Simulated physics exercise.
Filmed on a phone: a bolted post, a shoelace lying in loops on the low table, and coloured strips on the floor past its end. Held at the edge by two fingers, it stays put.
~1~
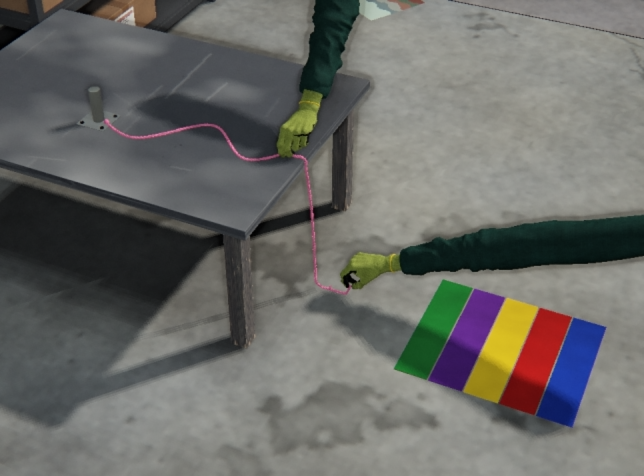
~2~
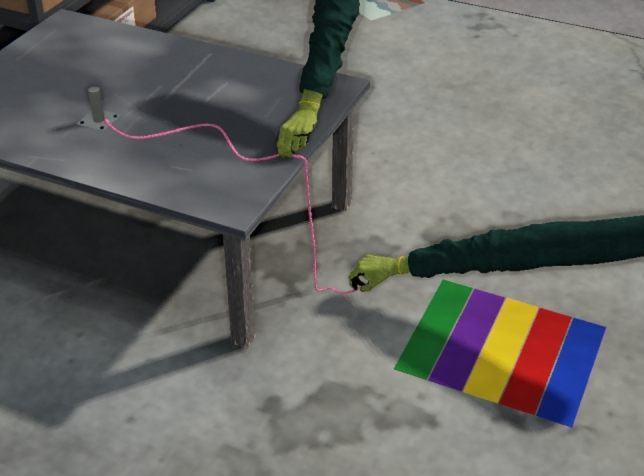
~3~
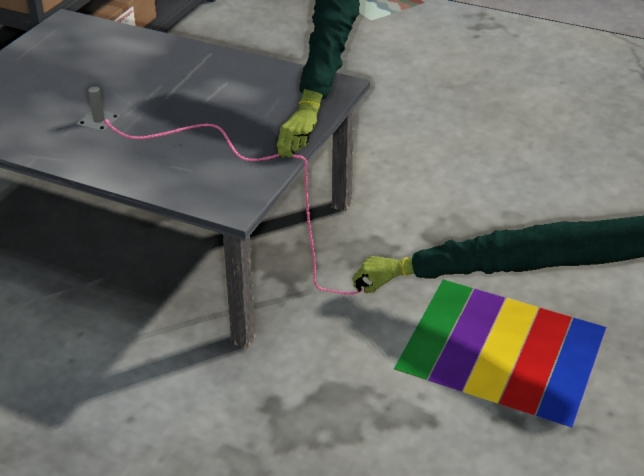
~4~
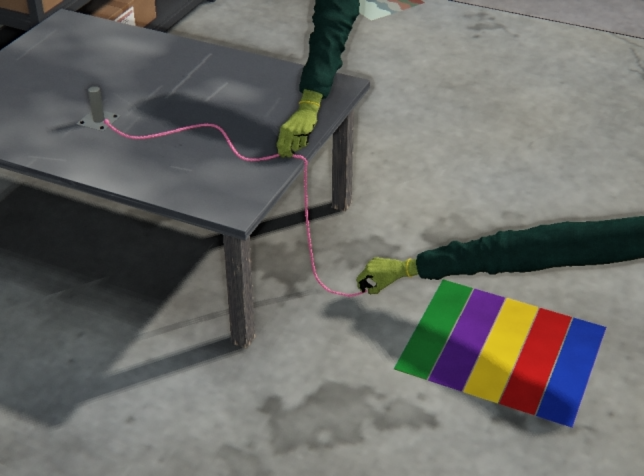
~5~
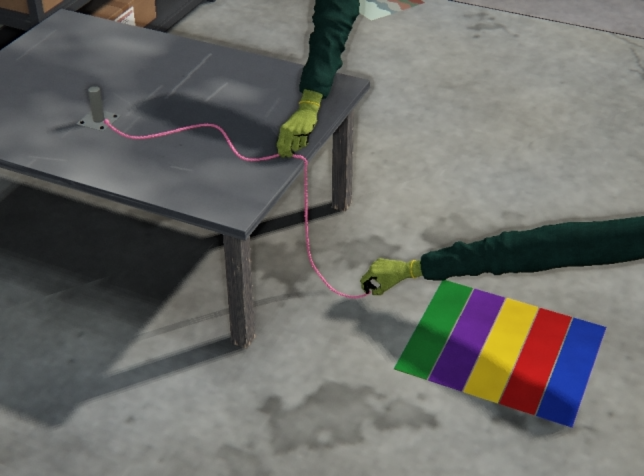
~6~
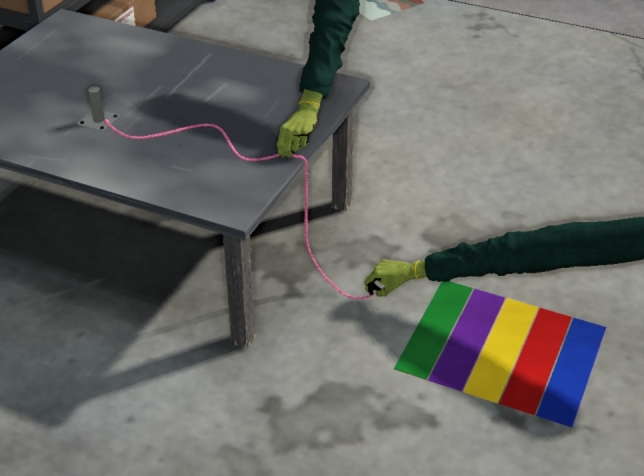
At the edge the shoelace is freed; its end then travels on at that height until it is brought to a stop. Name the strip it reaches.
The yellow strip.
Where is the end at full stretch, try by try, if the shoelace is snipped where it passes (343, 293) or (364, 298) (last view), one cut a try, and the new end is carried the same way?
In order, about (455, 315) and about (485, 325).
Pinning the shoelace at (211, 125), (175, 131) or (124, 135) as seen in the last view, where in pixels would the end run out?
Try one gives (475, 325), try two (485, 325), and try three (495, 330).
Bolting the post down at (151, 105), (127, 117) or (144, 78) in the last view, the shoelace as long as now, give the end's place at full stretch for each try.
Try by try, about (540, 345), (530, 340) and (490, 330).
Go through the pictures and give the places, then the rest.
In the first picture, end (350, 286); green (419, 357); purple (453, 368); yellow (488, 379); red (524, 390); blue (561, 402).
In the second picture, end (359, 288); shoelace through (125, 136) (194, 126) (236, 153) (301, 158) (310, 218) (315, 278).
In the third picture, end (363, 289).
In the fourth picture, end (366, 291); shoelace through (125, 136) (194, 126) (236, 153) (301, 158) (307, 218) (316, 278).
In the fifth picture, end (371, 292).
In the sixth picture, end (374, 293); shoelace through (125, 136) (194, 126) (236, 153) (301, 158) (306, 218) (324, 275).
A little later, end near (442, 313); over green.
Next, end near (480, 325); over purple.
When it is tight, end near (503, 332); over yellow. The yellow one.
